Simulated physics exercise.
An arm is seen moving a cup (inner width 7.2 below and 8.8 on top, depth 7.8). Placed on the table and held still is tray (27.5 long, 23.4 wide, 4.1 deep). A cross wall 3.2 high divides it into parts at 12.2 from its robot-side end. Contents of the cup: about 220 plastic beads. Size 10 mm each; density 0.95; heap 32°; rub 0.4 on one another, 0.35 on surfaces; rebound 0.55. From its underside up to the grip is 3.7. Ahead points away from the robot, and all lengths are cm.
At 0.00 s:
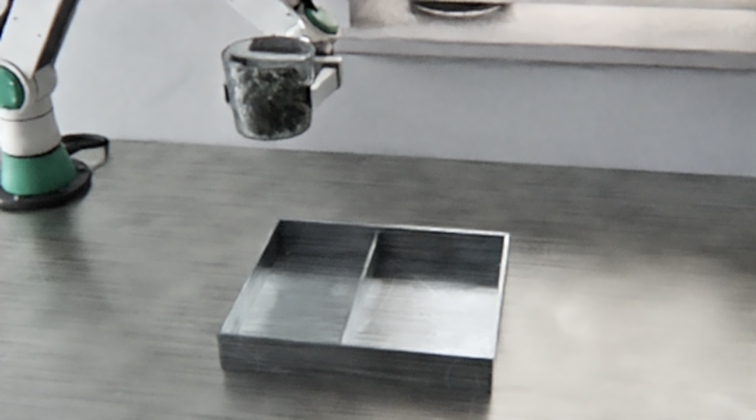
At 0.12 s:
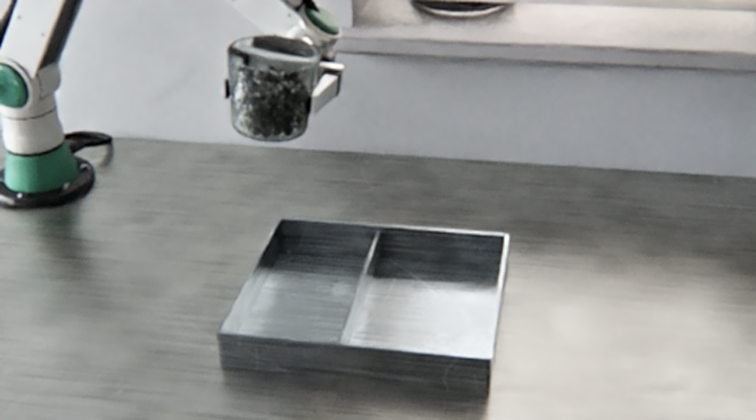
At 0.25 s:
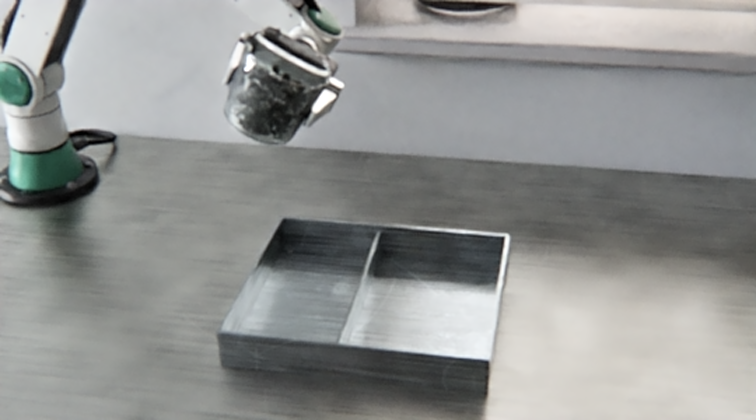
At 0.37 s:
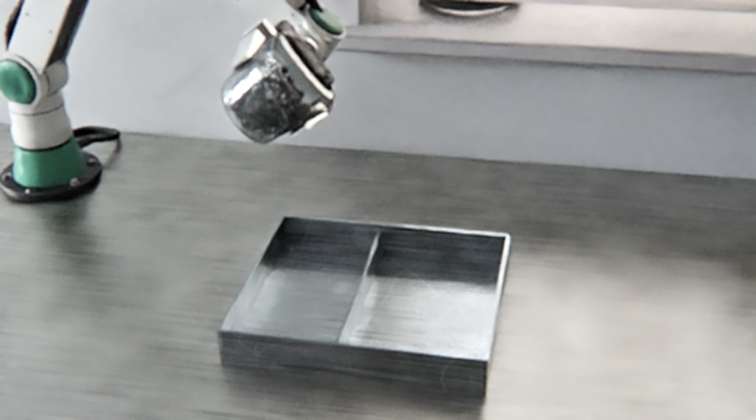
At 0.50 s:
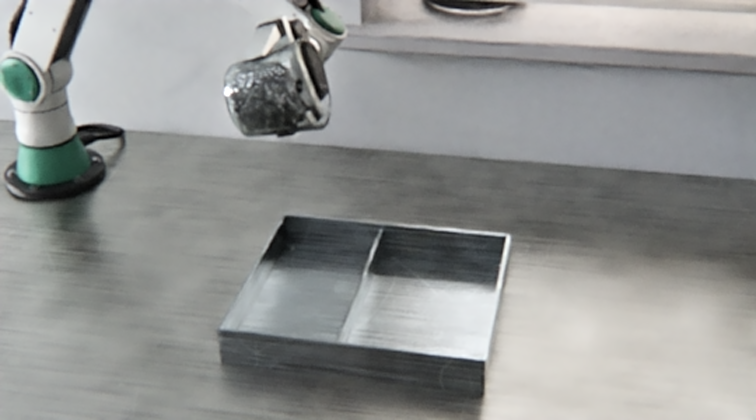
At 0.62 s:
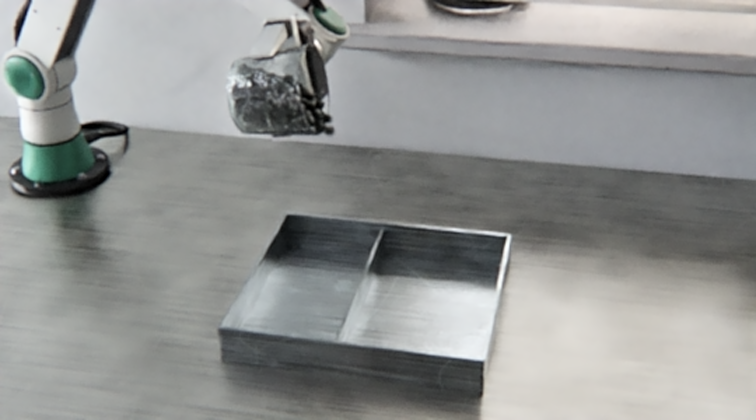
A robotic arm holding a clear cup of dark beads tilts it steadily from upright to nearly on its side, with the beads remaining inside, above a table where a divided metal tray sits still.
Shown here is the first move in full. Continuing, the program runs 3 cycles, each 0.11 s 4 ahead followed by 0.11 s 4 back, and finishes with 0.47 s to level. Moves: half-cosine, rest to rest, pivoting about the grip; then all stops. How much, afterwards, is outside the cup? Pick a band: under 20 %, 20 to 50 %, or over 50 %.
Over 50 %.
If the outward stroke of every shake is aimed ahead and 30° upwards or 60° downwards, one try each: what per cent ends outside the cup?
95 and 40 %.
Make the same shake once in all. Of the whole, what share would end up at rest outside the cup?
Estimate: Around 70 %.
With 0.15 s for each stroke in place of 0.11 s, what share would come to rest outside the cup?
About 80 per cent, then.
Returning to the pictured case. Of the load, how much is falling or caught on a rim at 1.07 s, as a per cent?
About 18 per cent.
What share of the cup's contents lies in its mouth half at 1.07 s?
Close to 85 in a hundred.
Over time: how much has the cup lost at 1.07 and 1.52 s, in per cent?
I'd put it near 80 percent first and near 90 percent later.
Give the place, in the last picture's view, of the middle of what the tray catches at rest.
I'd put it at roughly (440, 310).
After 1.07 s, tilted 80° forward, highest piece 25 above the table; 129 in the far-side part, 45 in the cup, 4 in the robot-side part, 38 in flight or on a rim.
After 1.52 s, tilted 38° forward, highest piece 25 above the table; 174 in the far-side part, 21 in the cup, 19 in the robot-side part, 1 on the table or floor, 1 in flight or on a rim.
After 1.95 s, level, highest piece 26 above the table; 174 in the far-side part, 21 in the cup, 20 in the robot-side part, 1 on the table or floor.
After 3.00 s, level, highest piece 26 above the table; 174 in the far-side part, 21 in the cup, 20 in the robot-side part, 1 on the table or floor.
At rest, 174 in the far-side part, 21 in the cup, 20 in the robot-side part, 1 on the table or floor. That is 90 % outside the cup.
